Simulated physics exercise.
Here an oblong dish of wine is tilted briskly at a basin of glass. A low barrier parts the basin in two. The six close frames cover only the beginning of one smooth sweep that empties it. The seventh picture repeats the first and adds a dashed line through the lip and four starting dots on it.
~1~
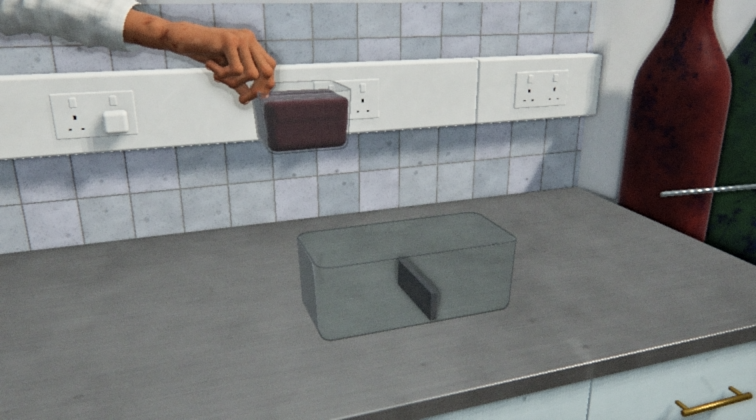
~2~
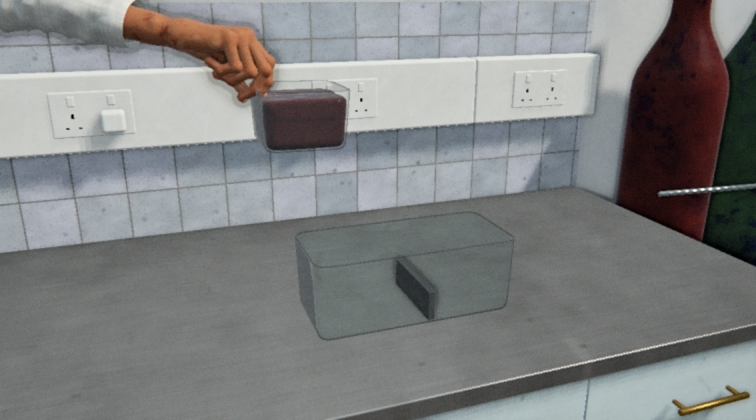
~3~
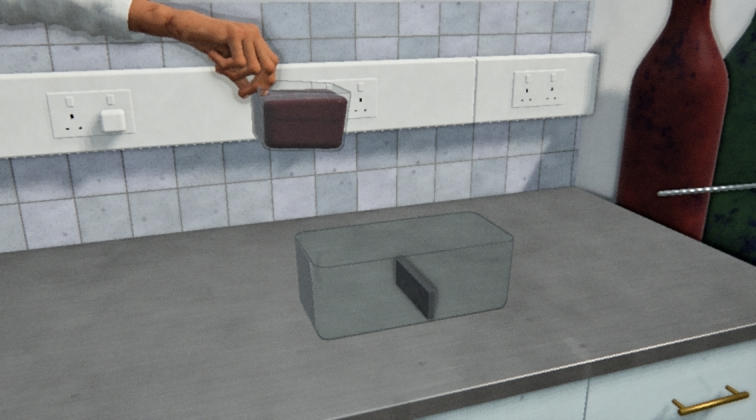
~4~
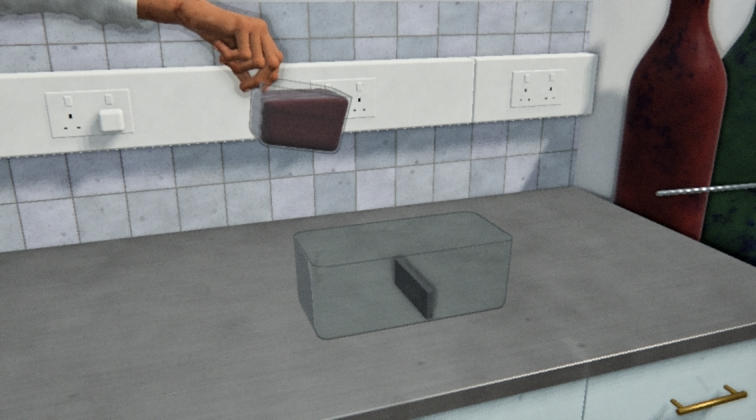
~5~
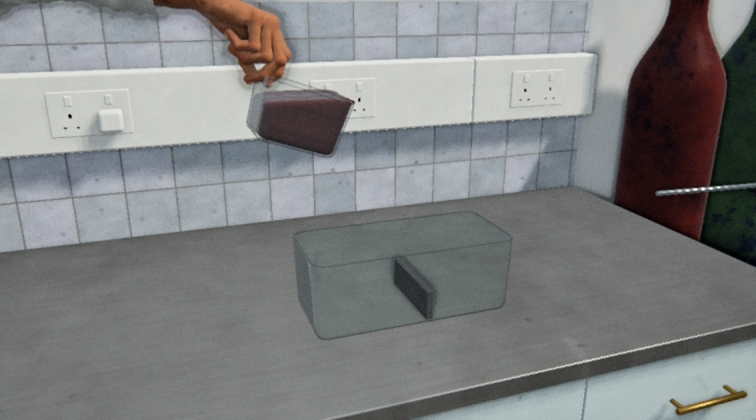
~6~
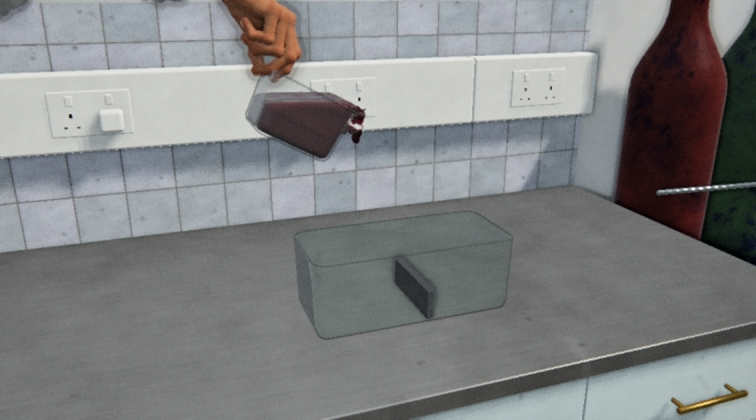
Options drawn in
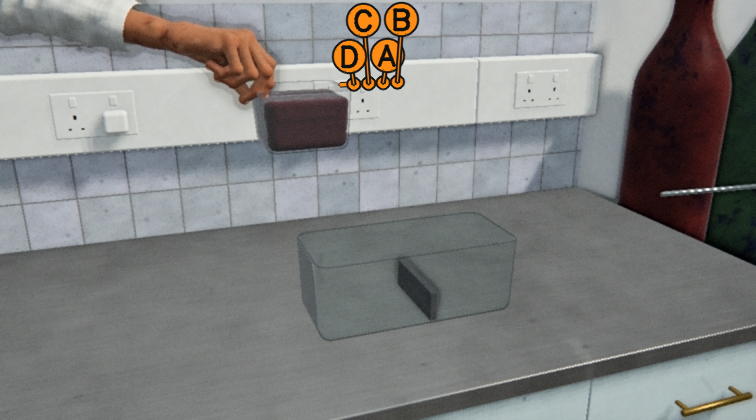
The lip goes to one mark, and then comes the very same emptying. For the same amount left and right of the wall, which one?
Use spot D.
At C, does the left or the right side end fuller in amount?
The right side.
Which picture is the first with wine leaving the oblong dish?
In picture 5.
On the marked copy, A at (383, 82); B at (397, 82); C at (368, 83); D at (353, 84).
With A, about 23 % ends left of the wall and 75 % right of it.
With B, about 10 % ends left of the wall and 89 % right of it.
With C, about 33 % ends left of the wall and 66 % right of it.
With D, about 50 % ends left of the wall and 49 % right of it.
